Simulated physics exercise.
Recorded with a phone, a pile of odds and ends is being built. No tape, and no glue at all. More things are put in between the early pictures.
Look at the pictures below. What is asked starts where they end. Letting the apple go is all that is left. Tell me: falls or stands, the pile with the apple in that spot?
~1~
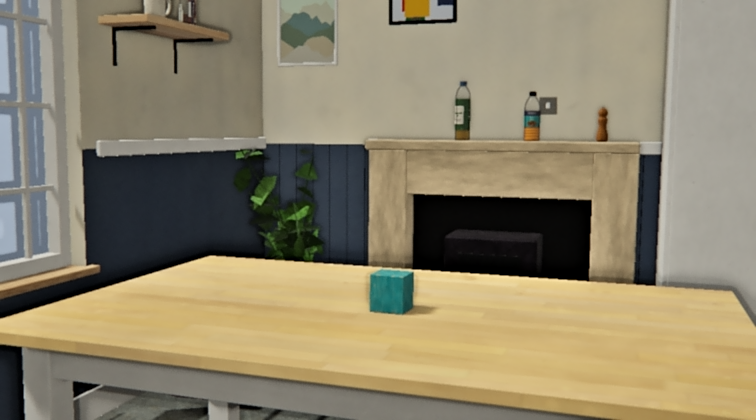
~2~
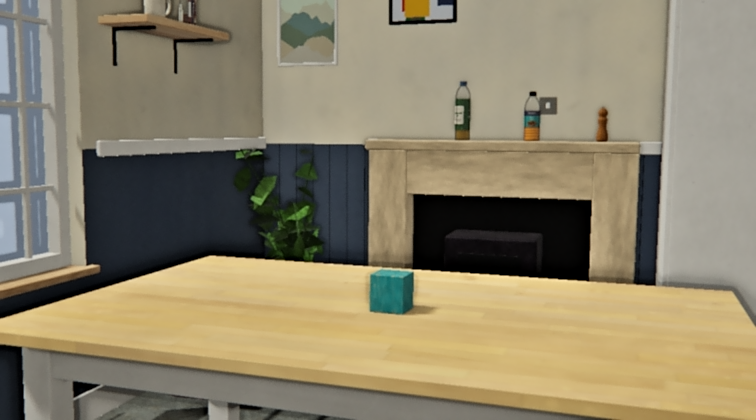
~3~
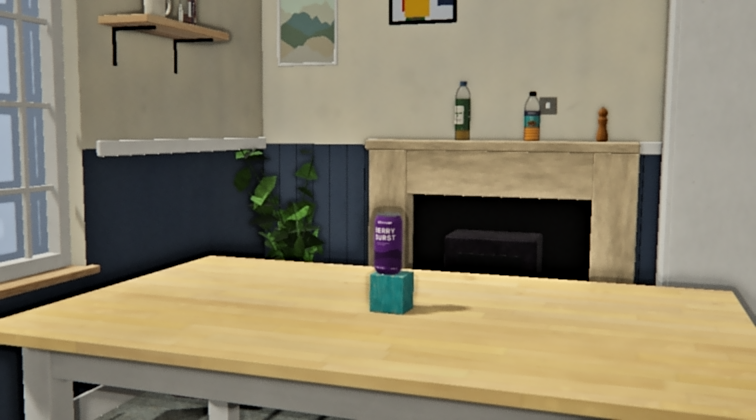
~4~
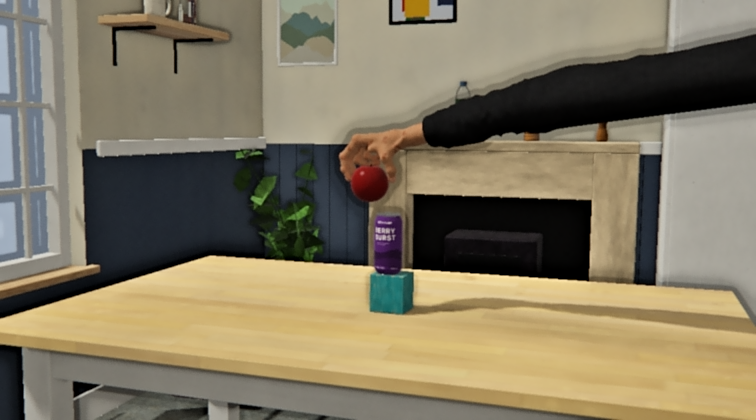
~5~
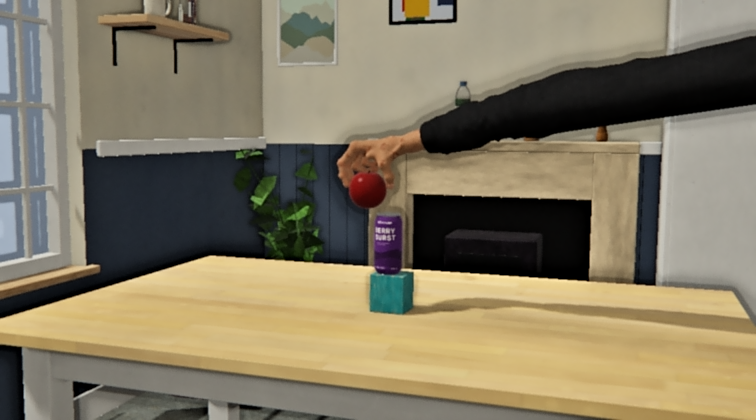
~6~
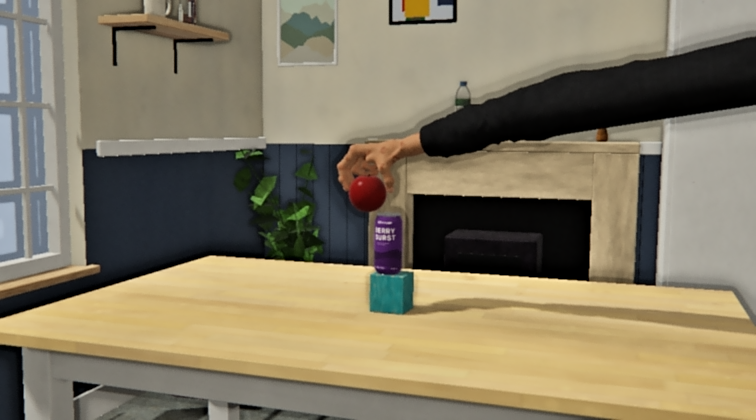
Falls.
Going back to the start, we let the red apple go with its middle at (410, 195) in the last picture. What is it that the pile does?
Then it gives way.
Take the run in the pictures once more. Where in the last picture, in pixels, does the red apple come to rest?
About (331, 288).
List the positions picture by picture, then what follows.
In the first frame, the last thing is not in view yet; turquoise block (392, 291).
In the second frame, the last thing is not in view yet; turquoise block (392, 291).
In the third frame, the last thing is not in view yet; turquoise block (392, 291).
The fourth frame shows on its way; red apple (370, 184); turquoise block (392, 291).
The fifth frame shows on its way; red apple (368, 190); turquoise block (392, 291).
The sixth frame shows in place under the hand; red apple (368, 194); turquoise block (392, 291).
Then, 0.40 s on from there, red apple now fallen.
Then, 0.50 s on from there, things are still on the move.
In the end, fallen, red apple; the other 2 unmoved. At the end, from the last picture's camera, red apple near (331, 288). The pile loses its balance.
